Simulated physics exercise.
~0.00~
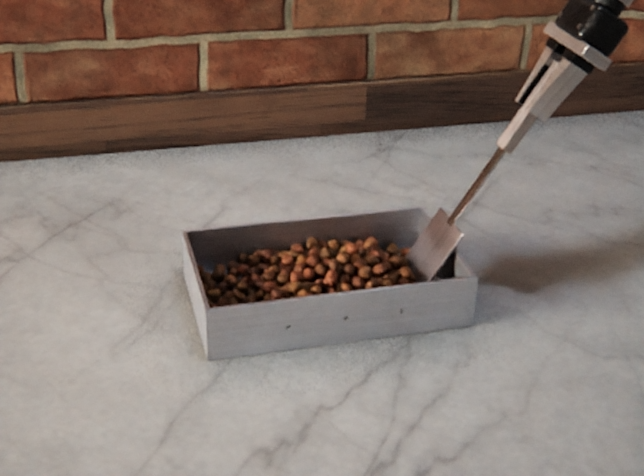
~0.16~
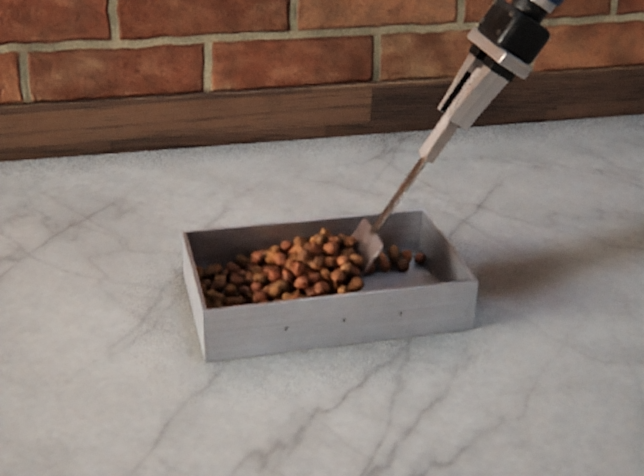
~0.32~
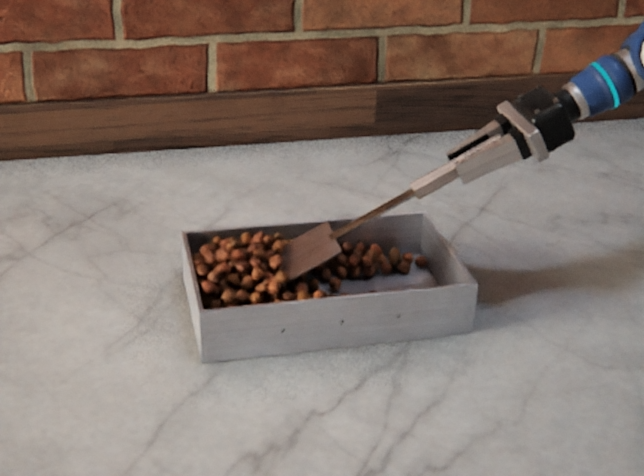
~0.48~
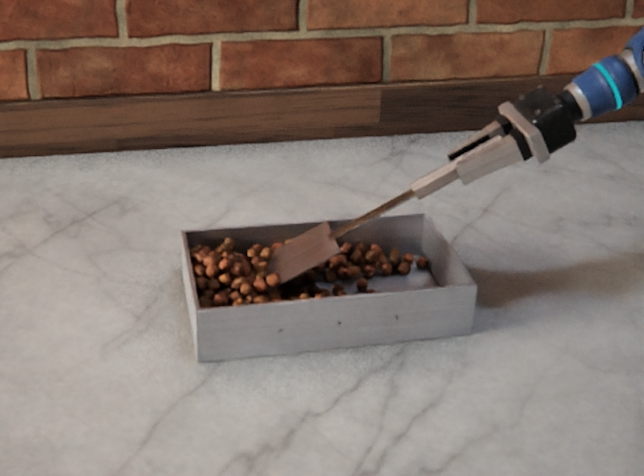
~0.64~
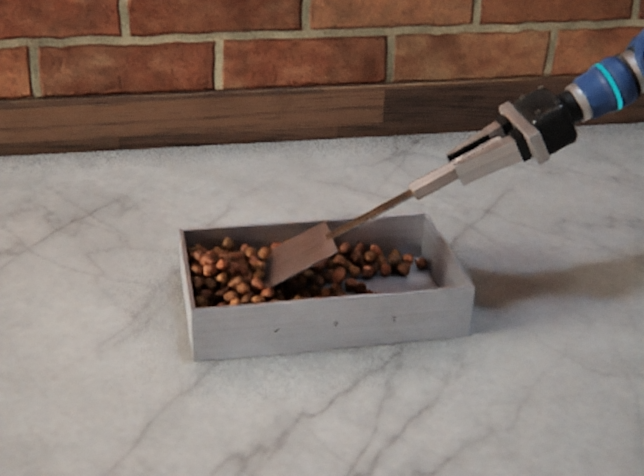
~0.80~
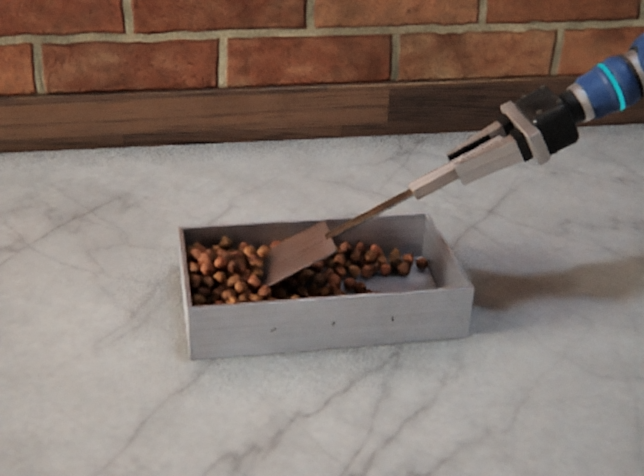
A robot arm's paddle pushes hazelnuts left in a gray trough, tilts, and stops among them.
